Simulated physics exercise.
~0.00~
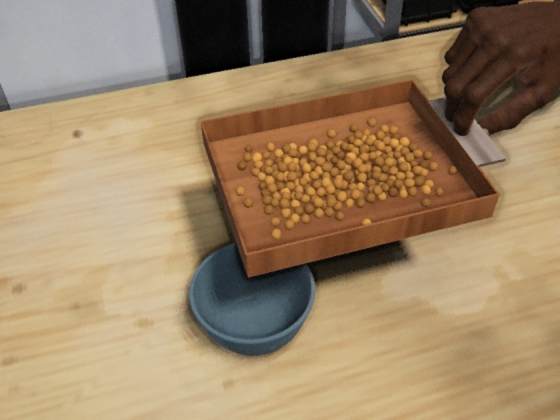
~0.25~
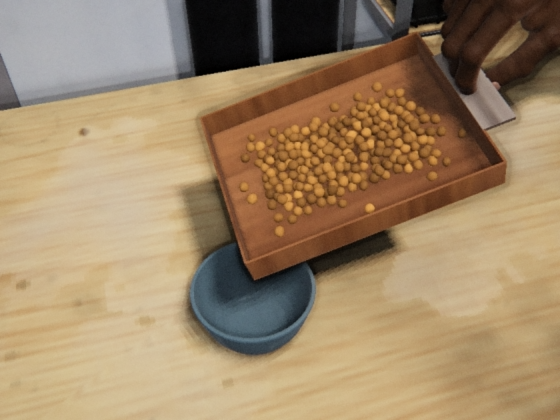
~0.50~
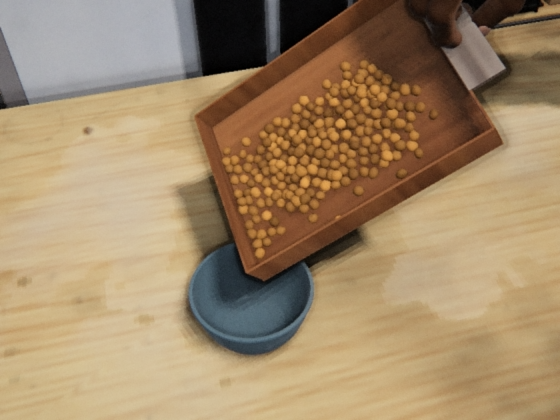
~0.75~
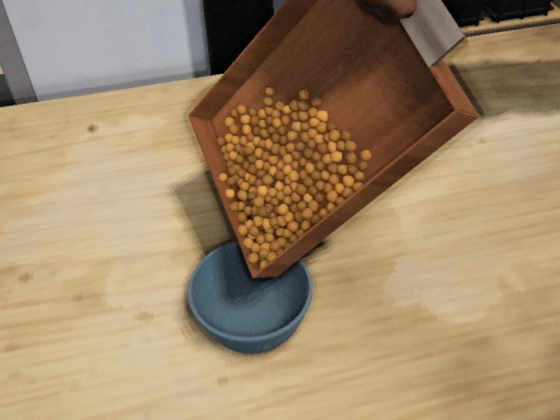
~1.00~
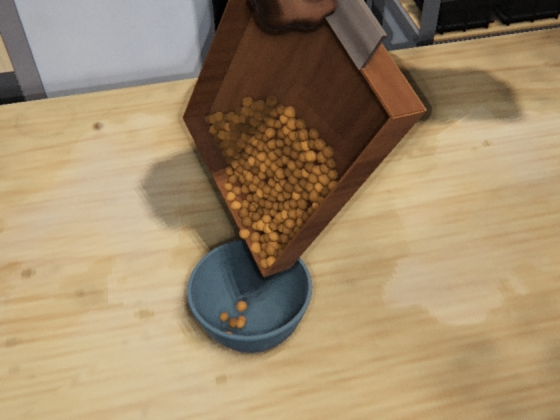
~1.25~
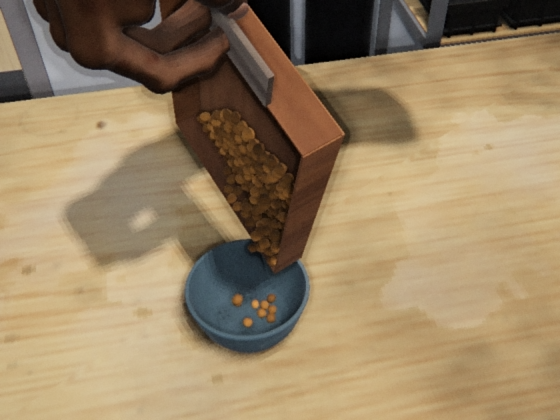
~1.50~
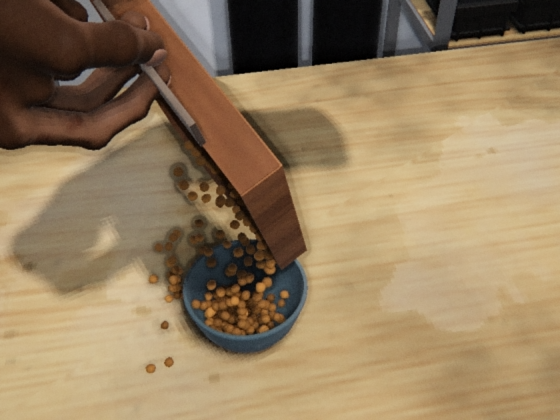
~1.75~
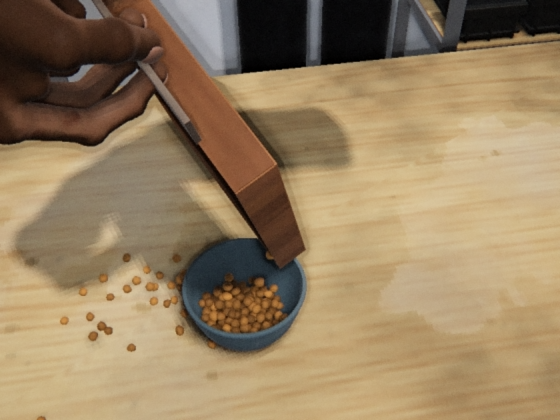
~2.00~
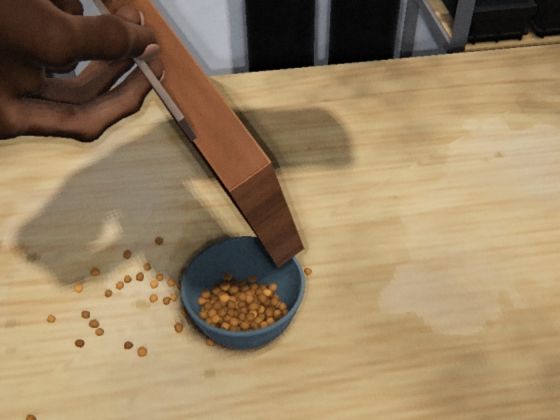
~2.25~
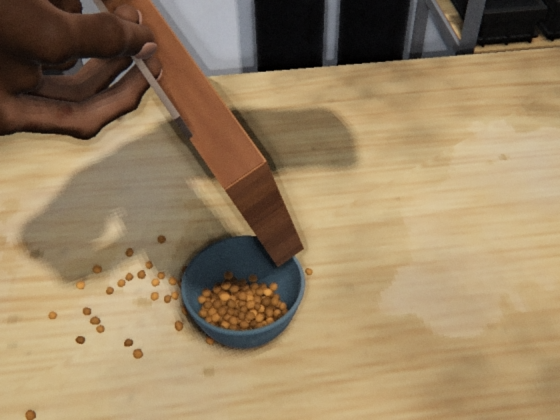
Roasted chickpeas sliding from a hand-tilted wooden tray into a blue bowl, most landing inside while some scatter across the table.
